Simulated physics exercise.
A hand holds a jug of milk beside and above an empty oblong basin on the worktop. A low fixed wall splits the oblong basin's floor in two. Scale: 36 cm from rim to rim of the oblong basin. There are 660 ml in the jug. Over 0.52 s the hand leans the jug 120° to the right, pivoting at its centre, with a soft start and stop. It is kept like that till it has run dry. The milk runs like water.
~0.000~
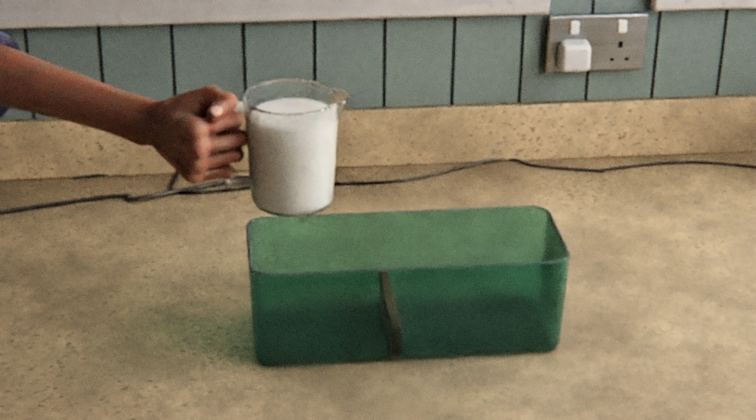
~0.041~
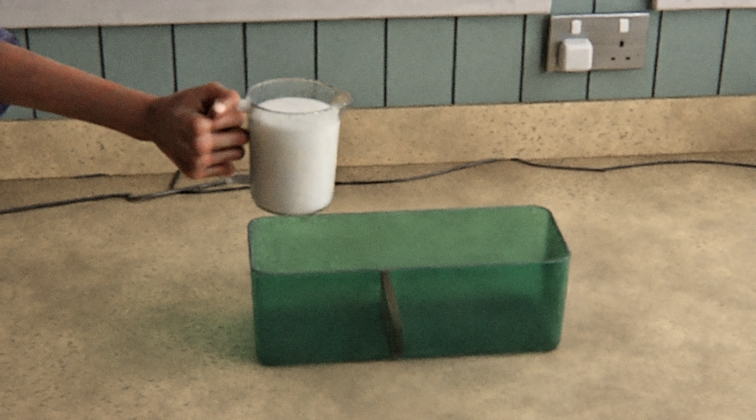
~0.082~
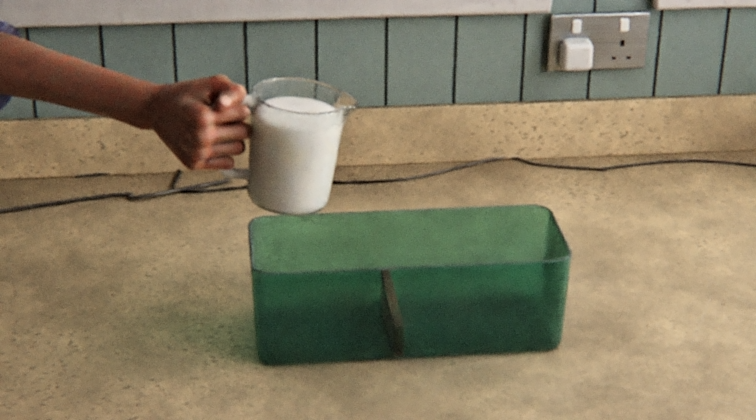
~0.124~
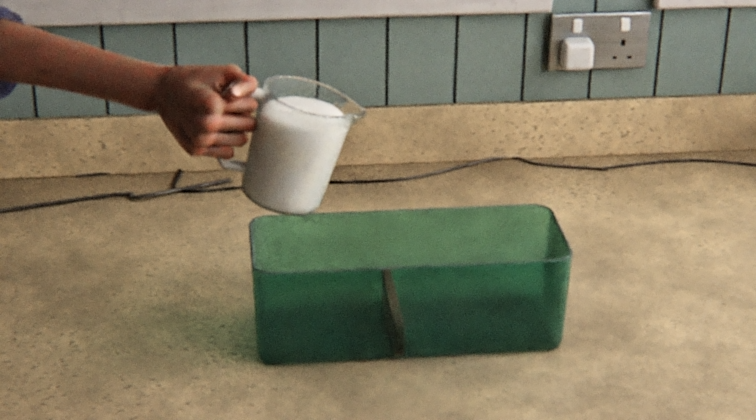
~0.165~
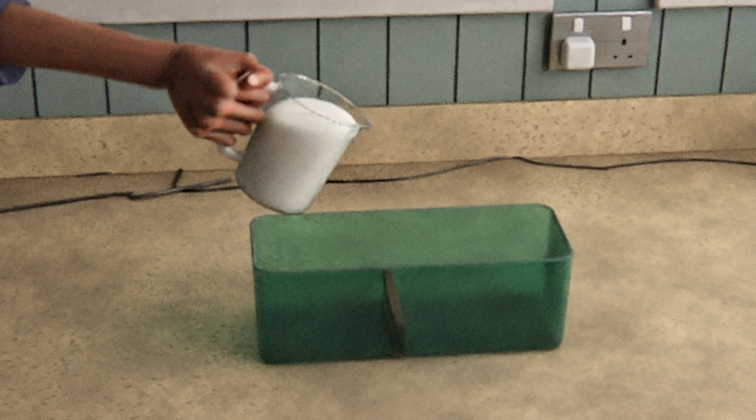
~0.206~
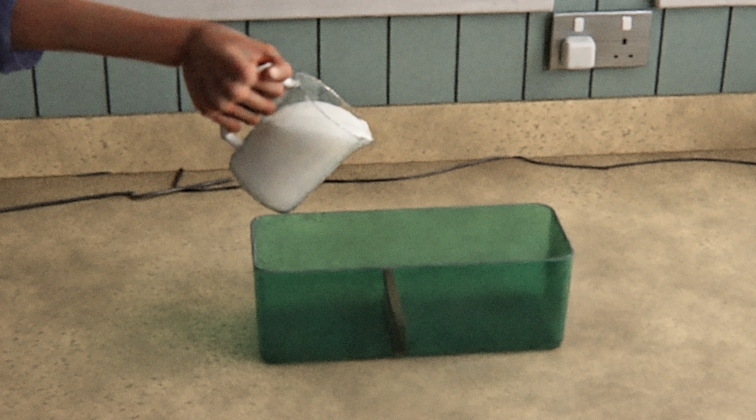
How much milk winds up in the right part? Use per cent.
Roughly 45 per cent is past the wall.
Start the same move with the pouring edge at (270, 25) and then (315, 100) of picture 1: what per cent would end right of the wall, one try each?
In turn about 15 and 15 per cent.
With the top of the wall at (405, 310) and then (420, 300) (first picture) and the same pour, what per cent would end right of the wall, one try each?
First 35, then 15 per cent.
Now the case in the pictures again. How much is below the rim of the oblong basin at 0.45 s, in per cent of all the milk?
About 34 per cent.
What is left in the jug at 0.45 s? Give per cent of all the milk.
Near 44 in a hundred.
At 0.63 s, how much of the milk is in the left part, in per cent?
About 46 per cent.
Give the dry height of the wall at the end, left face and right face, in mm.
Left about 22 mm, right about 26 mm.
Then, 0.45 s in, the tilt is 115° and 44 per cent is still to pour, 8 is left of the wall and 26 right of it.
Then, 0.63 s in, the tilt is 120° and 5 per cent is still to pour, 46 is left of the wall and 42 right of it.
Then, 0.82 s in, the tilt is 120° and 0 per cent is still to pour, 53 is left of the wall and 44 right of it.
Then, 1.02 s in, the tilt is 120° and 0 per cent is still to pour, 52 is left of the wall and 45 right of it.
Finally, 52 per cent lies left of the wall, 45 right of it and 3 outside.
